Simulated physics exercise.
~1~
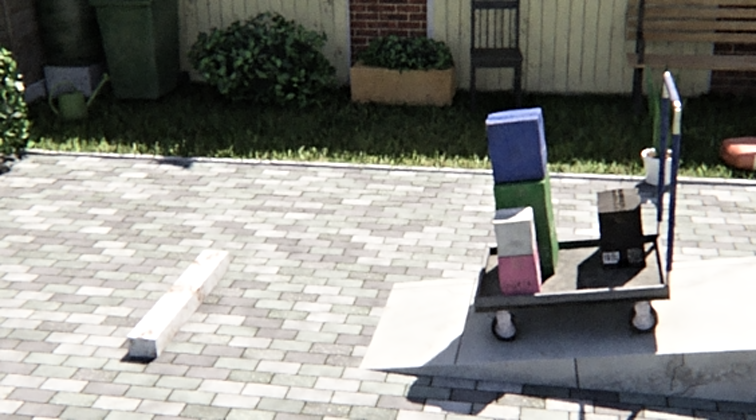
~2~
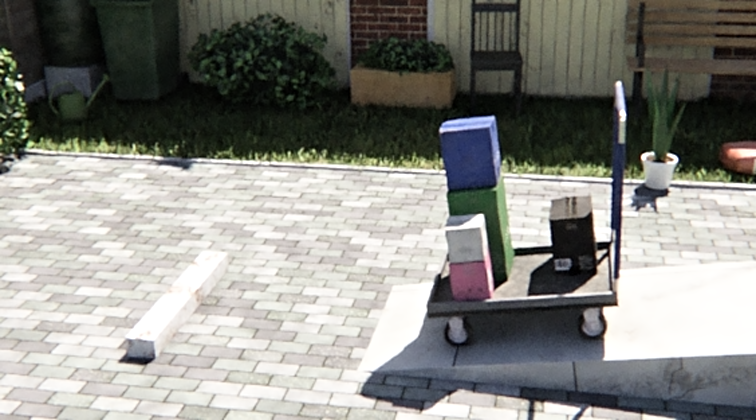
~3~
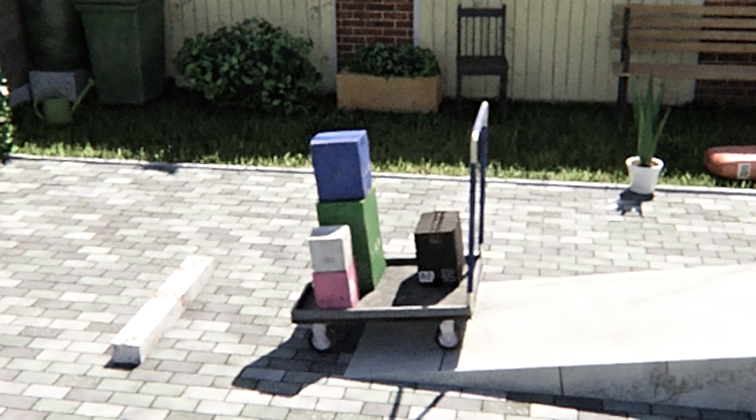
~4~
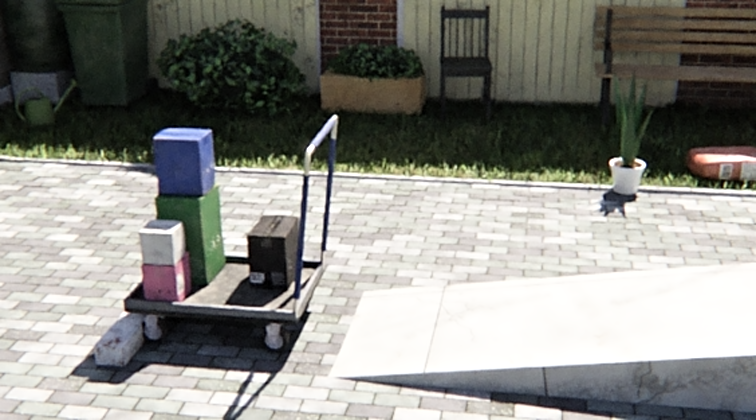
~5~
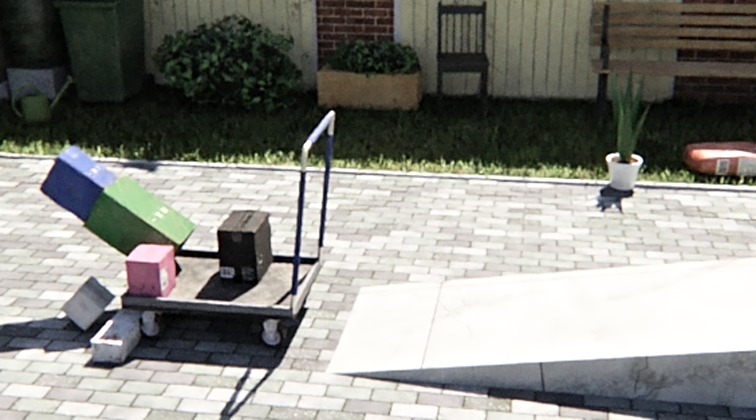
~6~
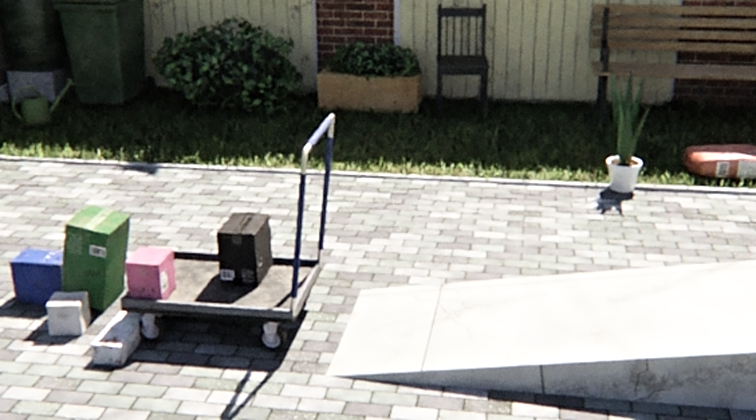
At first, a flat trolley stands on a pale ramp in a paved yard, carrying a blue box stacked on a green one, a white box on a pink parcel, and a black box near the handle. With nobody holding it, it rolls left down the ramp and across the flat paving, its load still in place. The trolley stops abruptly at the low white kerb. The white box drops over the front edge, while the green and blue boxes tip forward together. Finally, those three boxes rest on the ground, while the pink parcel and black box remain upright on the deck.
